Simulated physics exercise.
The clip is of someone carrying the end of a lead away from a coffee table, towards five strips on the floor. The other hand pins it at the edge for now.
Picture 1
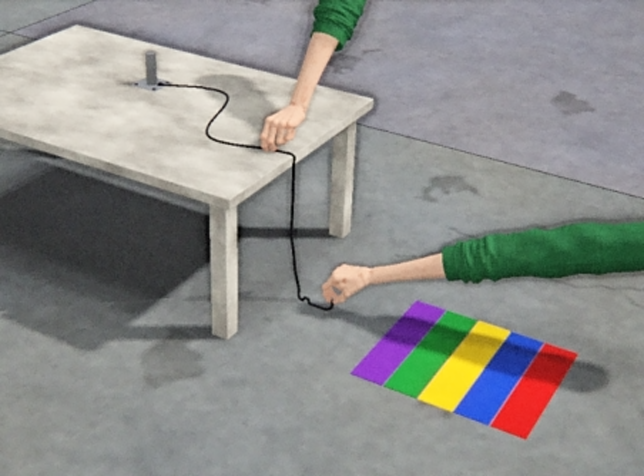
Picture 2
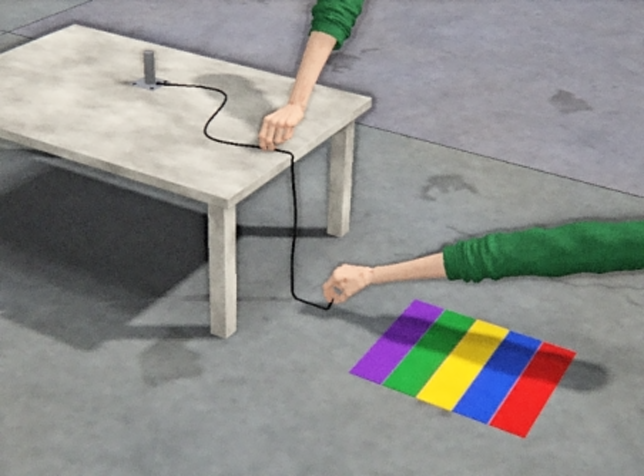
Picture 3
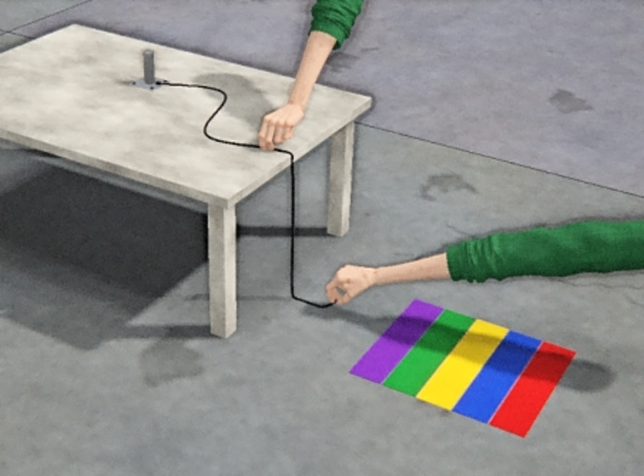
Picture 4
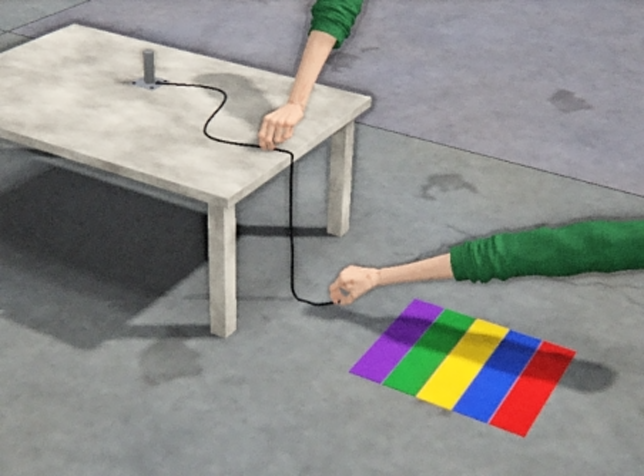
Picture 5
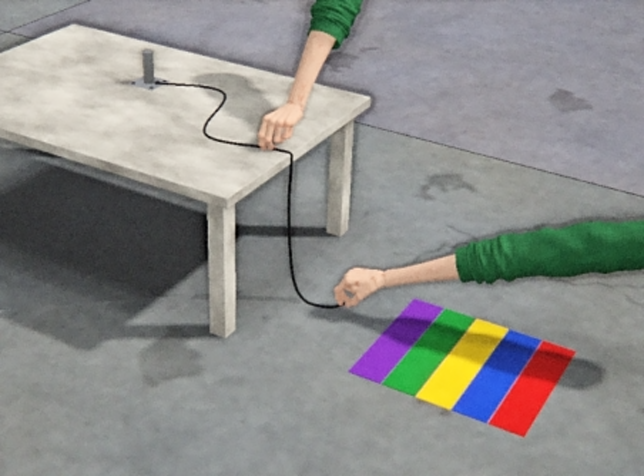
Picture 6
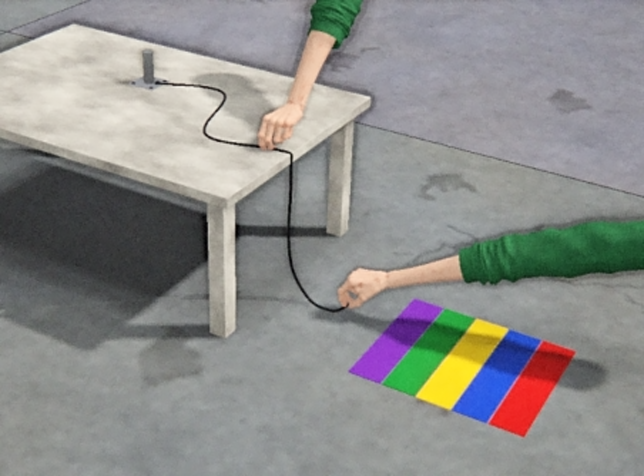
On a grey concrete floor, seen from above at an angle, a pale coffee table stands at the left, with a dark lead winding from a small grey upright object across its top. One green-sleeved hand pins the lead at the table's edge, while another holds its end near purple, green, yellow, blue and red strips. The lower hand draws the end slightly rightward, smoothing the hanging lead's bend, while the camera stays still.
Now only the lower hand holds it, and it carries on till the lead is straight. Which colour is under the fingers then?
The end stops over the blue strip.
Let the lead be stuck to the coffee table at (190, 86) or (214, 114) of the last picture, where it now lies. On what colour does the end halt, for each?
It would be blue; yellow.
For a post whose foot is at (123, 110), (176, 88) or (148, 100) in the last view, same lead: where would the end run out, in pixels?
The places are (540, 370), (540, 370) and (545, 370).
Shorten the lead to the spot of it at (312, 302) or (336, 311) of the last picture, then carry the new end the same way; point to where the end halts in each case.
Near (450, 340) and (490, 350).
A little later, end near (449, 339); over green.
Next, end near (485, 351); over yellow.
When it is tight, end near (507, 359); over blue. It gets as far as the blue strip.
